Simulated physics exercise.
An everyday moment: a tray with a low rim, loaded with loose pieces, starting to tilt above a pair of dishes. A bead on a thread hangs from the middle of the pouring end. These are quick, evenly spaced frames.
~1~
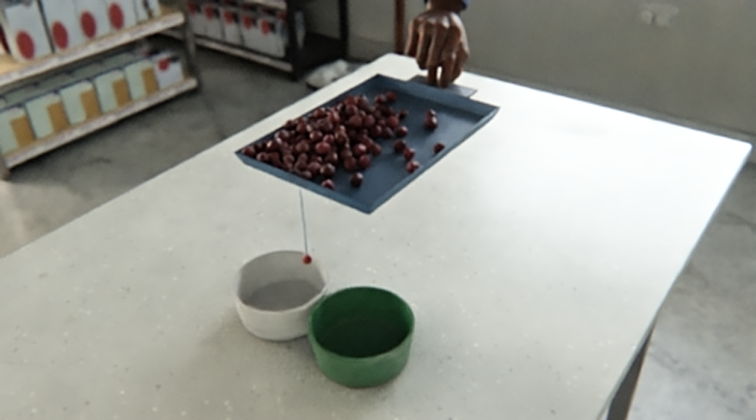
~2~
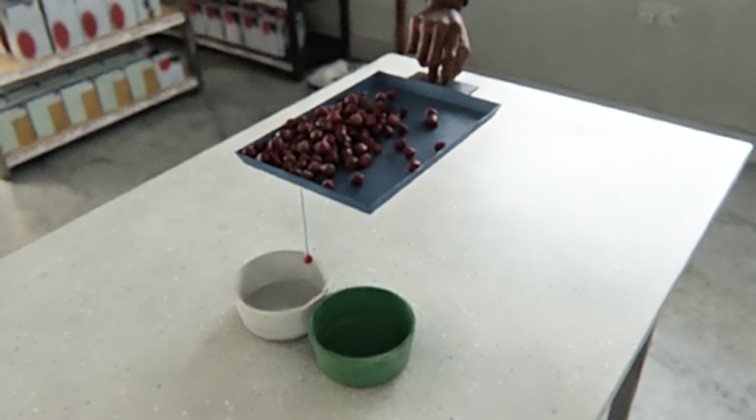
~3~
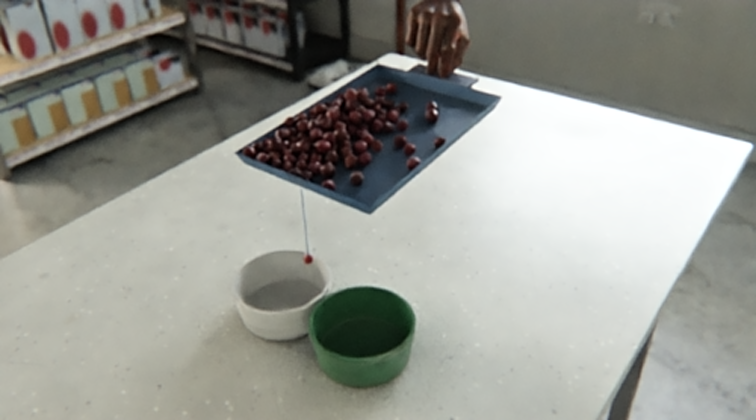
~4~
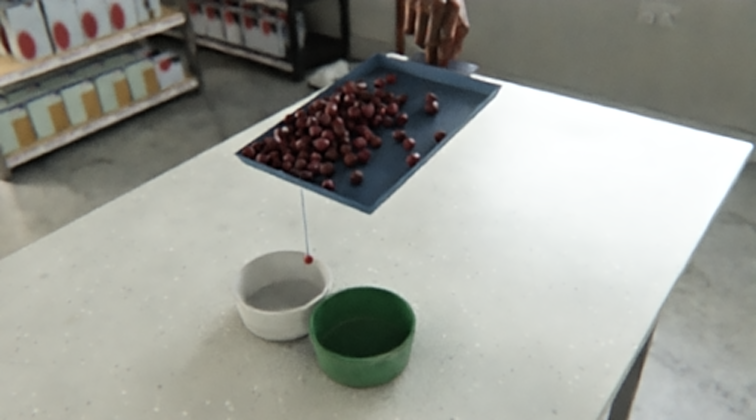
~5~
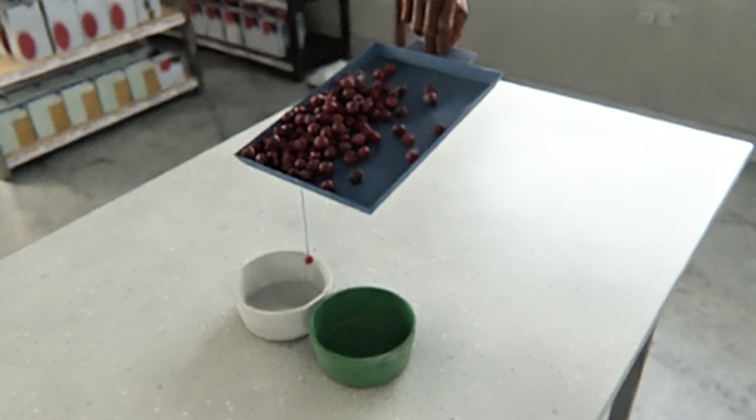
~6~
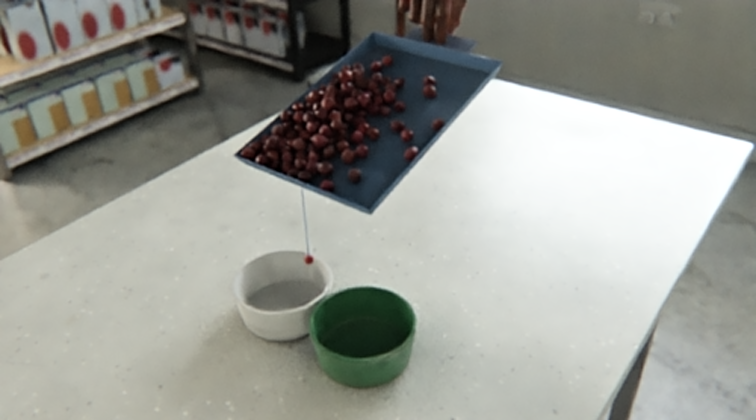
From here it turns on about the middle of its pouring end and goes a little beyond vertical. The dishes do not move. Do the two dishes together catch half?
They take more than half between them.
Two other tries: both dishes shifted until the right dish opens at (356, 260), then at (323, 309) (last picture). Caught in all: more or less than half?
In turn: Less than half; most of it.
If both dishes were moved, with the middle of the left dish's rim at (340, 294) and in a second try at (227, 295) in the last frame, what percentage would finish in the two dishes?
About 30 and 80 per cent.
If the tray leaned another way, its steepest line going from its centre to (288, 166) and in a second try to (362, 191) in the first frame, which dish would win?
At the first place the left-hand dish, at the second right.
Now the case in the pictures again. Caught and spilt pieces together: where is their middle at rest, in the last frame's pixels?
At about (279, 314).
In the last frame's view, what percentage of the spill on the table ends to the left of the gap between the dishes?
It comes to 100 per cent or so.
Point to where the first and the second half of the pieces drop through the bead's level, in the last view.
At about (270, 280), then at (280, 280).
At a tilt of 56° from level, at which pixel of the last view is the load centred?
Close to (296, 154).
Just after the last frame, tray tipped steeply; the larger part on the tray; just a few in the right dish; just a few in the left dish; about a tenth in the air.
A moment on, tray tipped right over; about a tenth on the tray; roughly a quarter in the right dish; roughly a third in the left dish; roughly a third outside both; about a tenth in the air.
Further on, tray tipped past a quarter turn; roughly a quarter in the right dish; roughly half in the left dish; roughly a third outside both.
When it is over, tray tipped past a quarter turn; roughly a quarter in the right dish; roughly half in the left dish; roughly a third outside both.
